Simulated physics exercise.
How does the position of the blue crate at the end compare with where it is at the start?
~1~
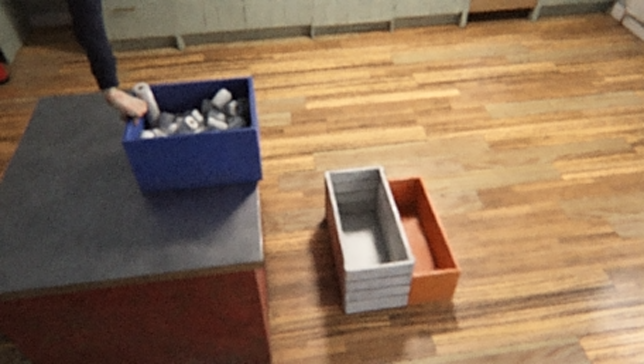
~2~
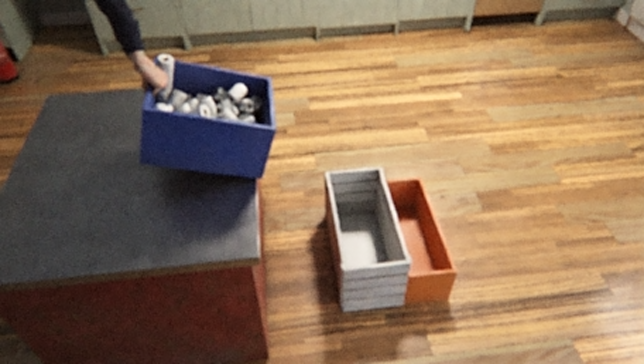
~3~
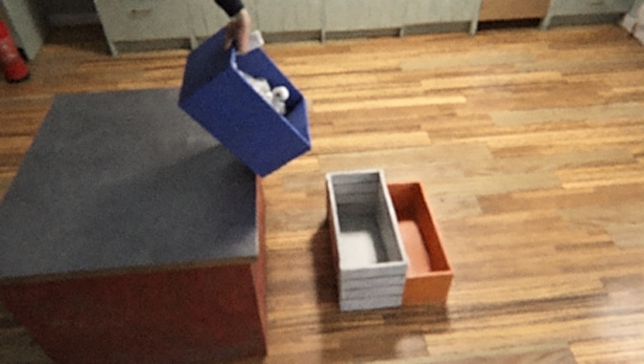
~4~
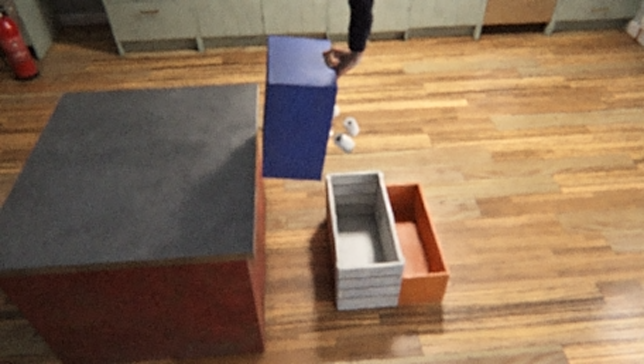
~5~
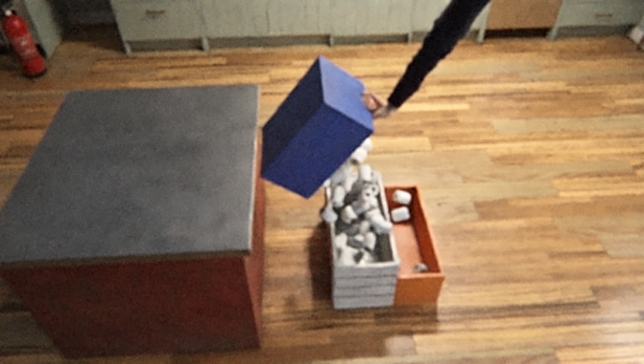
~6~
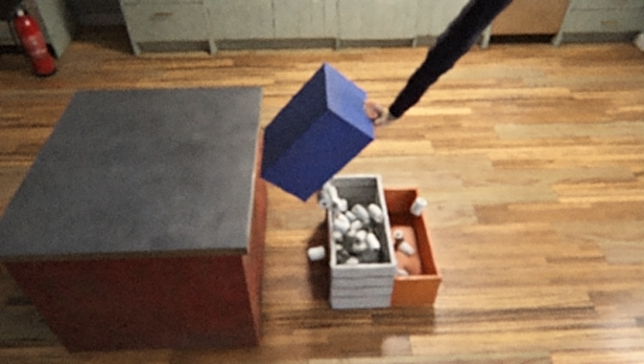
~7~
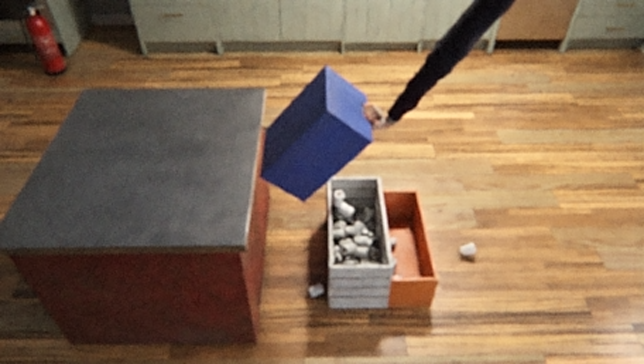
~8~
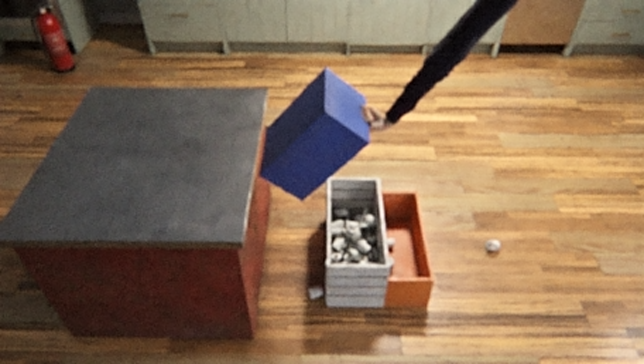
At the start the blue crate sits upright on the bench near its edge, and by the end it is farther to the right, held tipped over just past the edge of the bench.
